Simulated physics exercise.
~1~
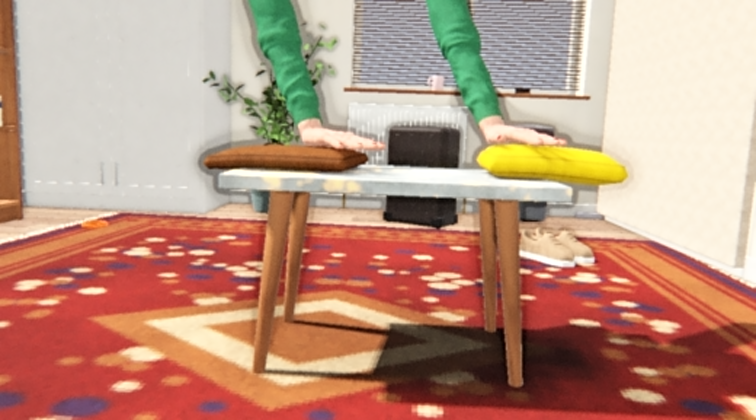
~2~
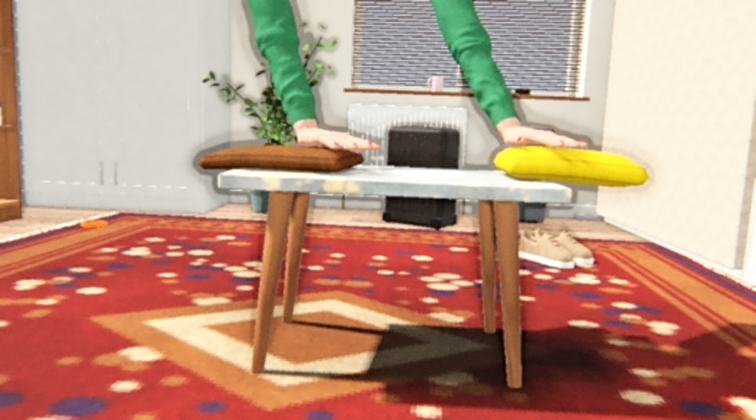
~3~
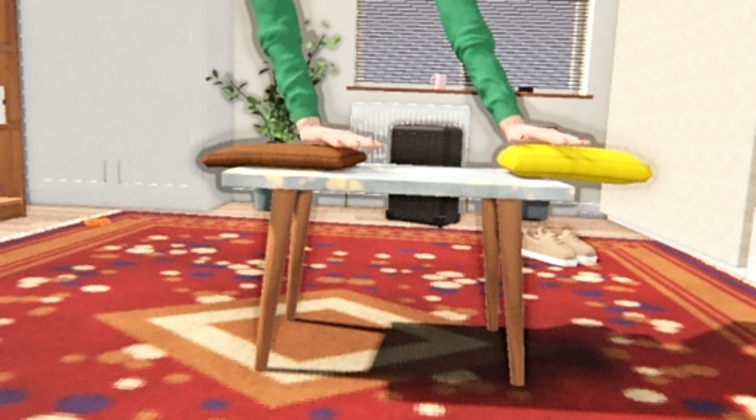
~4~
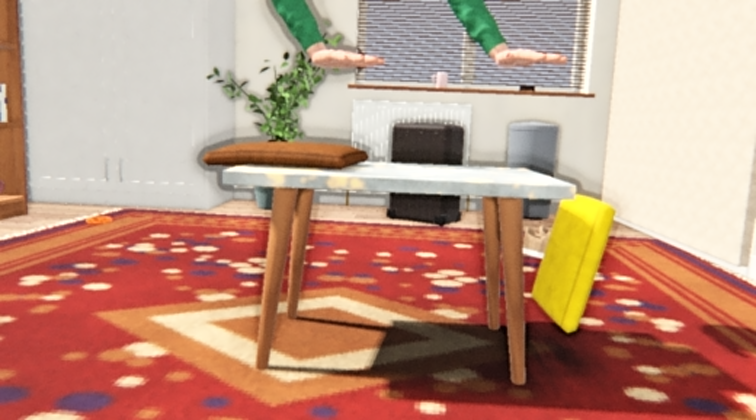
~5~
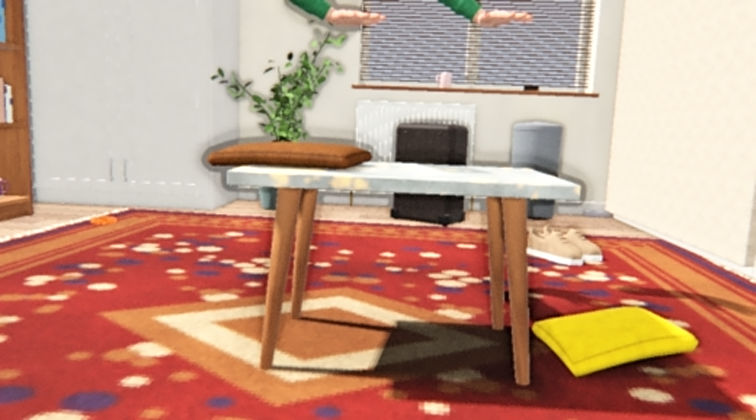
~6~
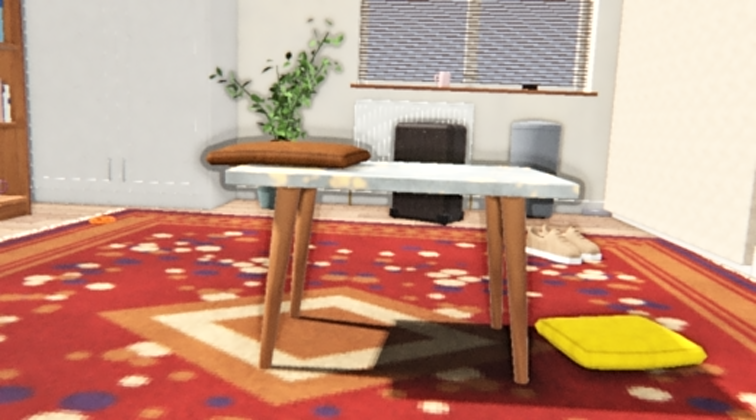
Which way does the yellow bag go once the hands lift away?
The yellow bag moves down, tipping off the right end of the table and landing on the rug.
